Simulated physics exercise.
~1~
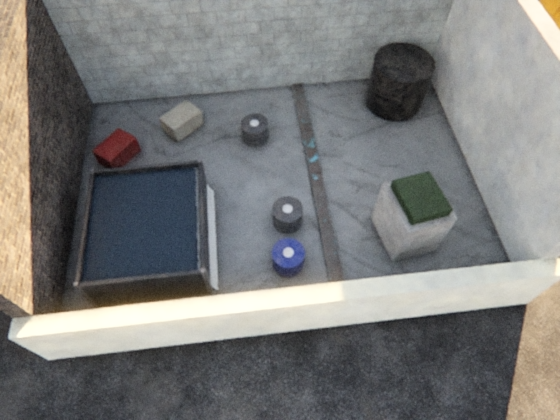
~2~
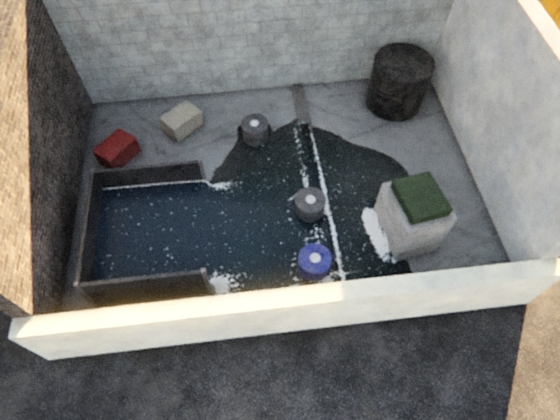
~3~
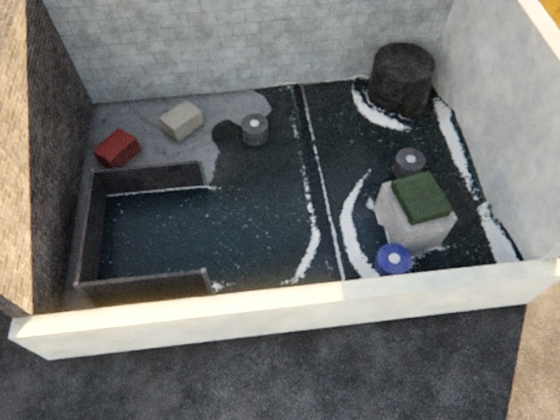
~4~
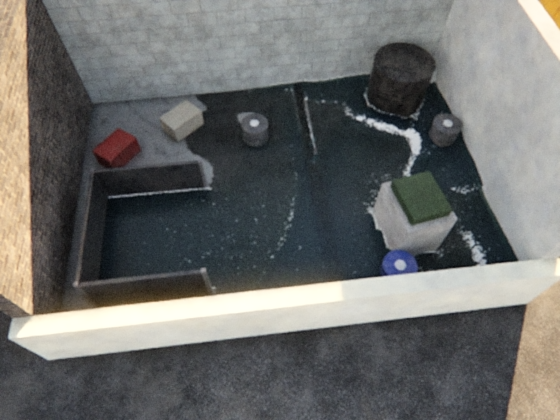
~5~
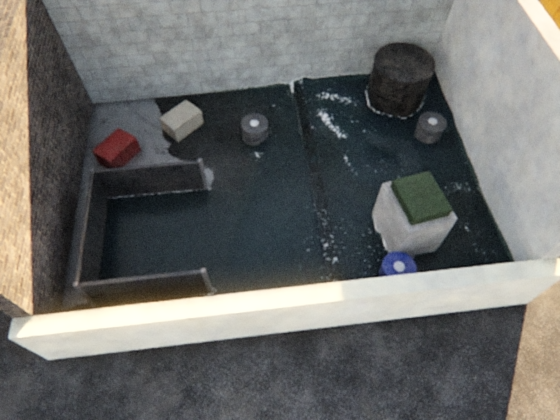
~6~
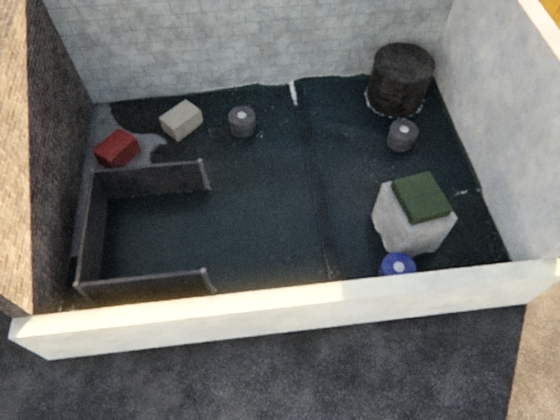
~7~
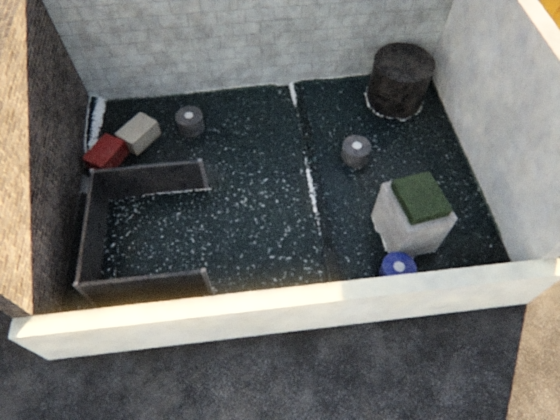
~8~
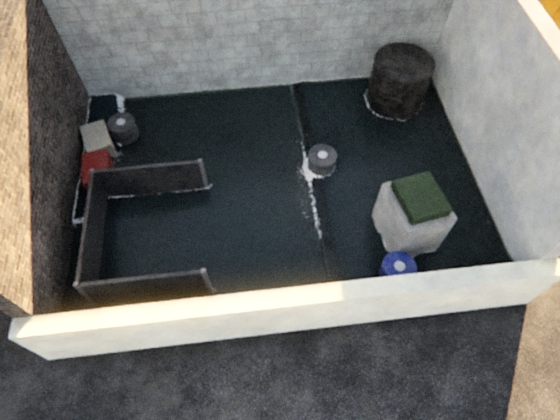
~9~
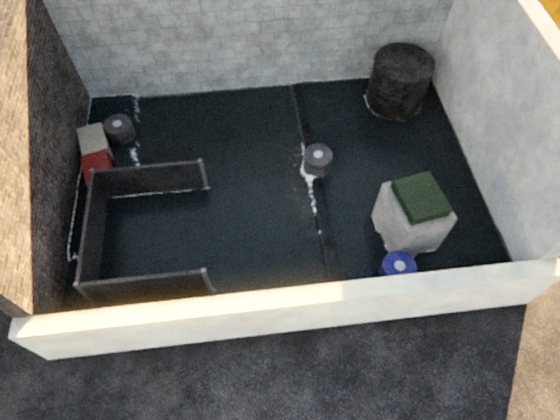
Water surging from an open tank across a walled yard, carrying two tubs right before one returns and crates drift left.
